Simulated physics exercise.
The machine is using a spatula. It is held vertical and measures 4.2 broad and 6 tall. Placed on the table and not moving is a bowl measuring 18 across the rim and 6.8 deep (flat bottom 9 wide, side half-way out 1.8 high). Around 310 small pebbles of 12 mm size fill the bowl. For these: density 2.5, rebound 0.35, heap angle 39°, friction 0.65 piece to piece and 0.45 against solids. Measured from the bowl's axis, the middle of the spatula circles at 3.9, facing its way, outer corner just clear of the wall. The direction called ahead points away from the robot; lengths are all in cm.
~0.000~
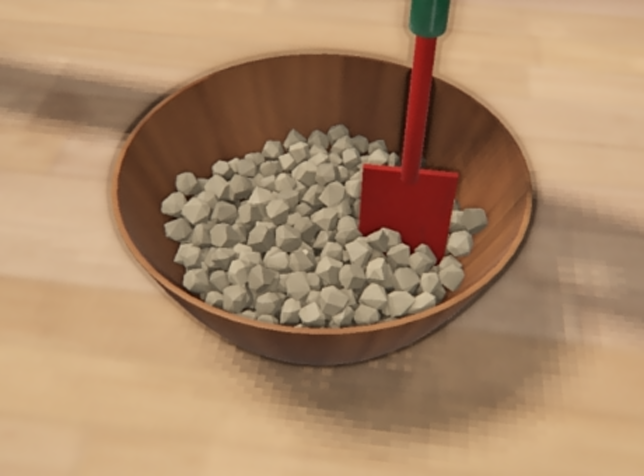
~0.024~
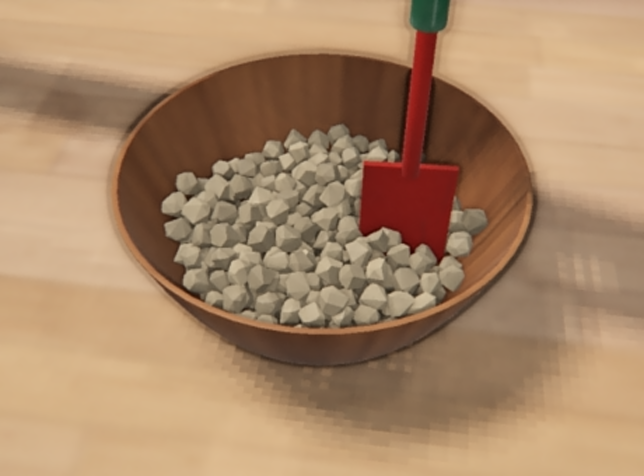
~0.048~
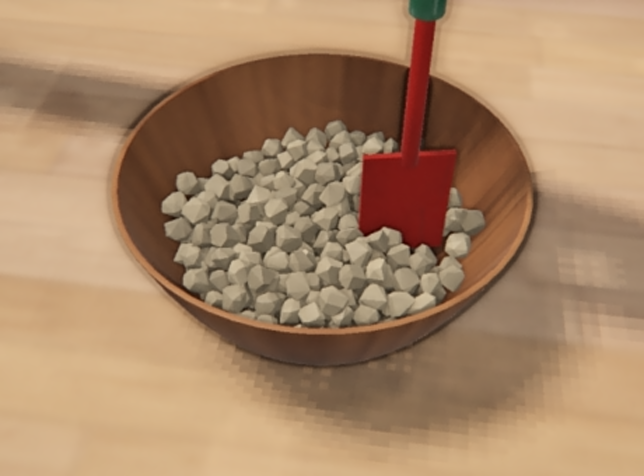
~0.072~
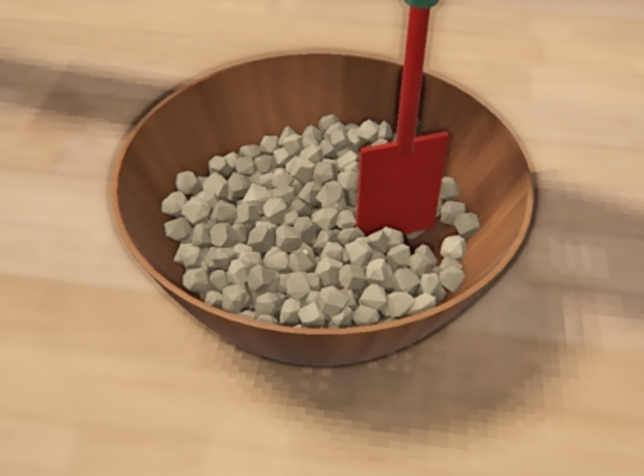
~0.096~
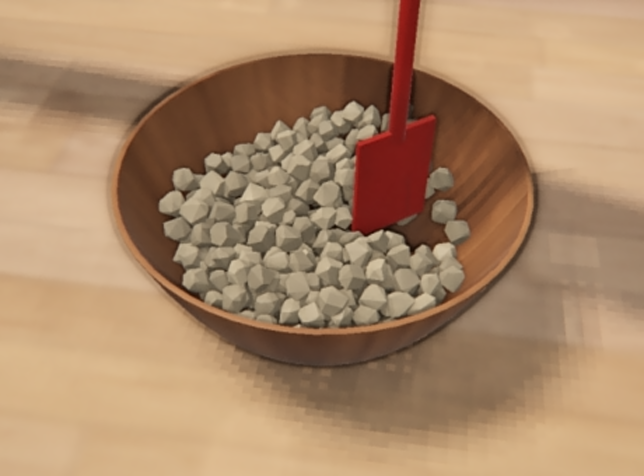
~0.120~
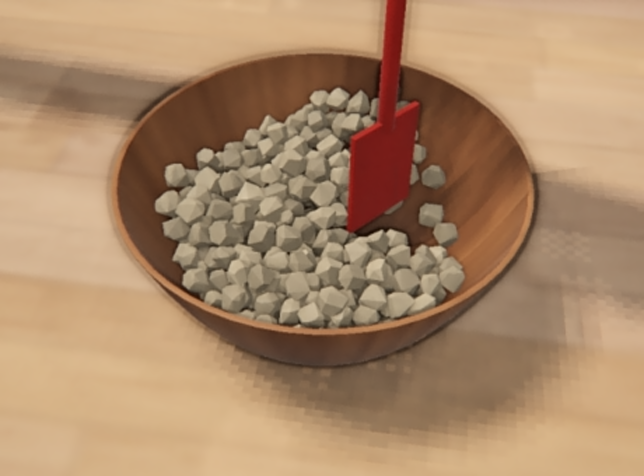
A red spatula sweeps through gray pebbles in a wooden bowl, pushing some toward the back.
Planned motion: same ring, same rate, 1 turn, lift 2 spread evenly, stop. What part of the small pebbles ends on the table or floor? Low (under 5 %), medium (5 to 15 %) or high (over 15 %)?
Medium - 5 to 15 %.
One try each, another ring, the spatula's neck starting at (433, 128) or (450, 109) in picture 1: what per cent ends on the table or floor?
Roughly 10 % and 0 %.
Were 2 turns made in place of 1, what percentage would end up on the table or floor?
Roughly 10 per cent.
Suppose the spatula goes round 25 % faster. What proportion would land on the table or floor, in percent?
It would come to around 10 percent.
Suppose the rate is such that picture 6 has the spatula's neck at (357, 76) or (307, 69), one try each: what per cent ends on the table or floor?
First try: Around 15 %; second try: Around 30 %.
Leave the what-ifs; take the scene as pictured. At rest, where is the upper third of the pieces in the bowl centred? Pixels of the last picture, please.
(402, 205).
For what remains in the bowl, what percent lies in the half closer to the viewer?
Around 50 per cent of what the bowl keeps.
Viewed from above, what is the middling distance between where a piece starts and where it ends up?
I'd estimate close to 6 cm.
After 0.36 s, 170° round, highest piece 8 above the table; 308 in the bowl, 1 in flight or on the tool.
After 0.60 s, 290° round, highest piece 9 above the table; 294 in the bowl, 9 on the table or floor, 6 in flight or on the tool.
After 0.91 s, 0° round, highest piece 8 above the table; 287 in the bowl, 22 on the table or floor.
After 1.61 s, 0° round, highest piece 8 above the table; 287 in the bowl, 22 on the table or floor.
In the end, 287 in the bowl, 22 on the table or floor. That is 7 % on the table or floor.
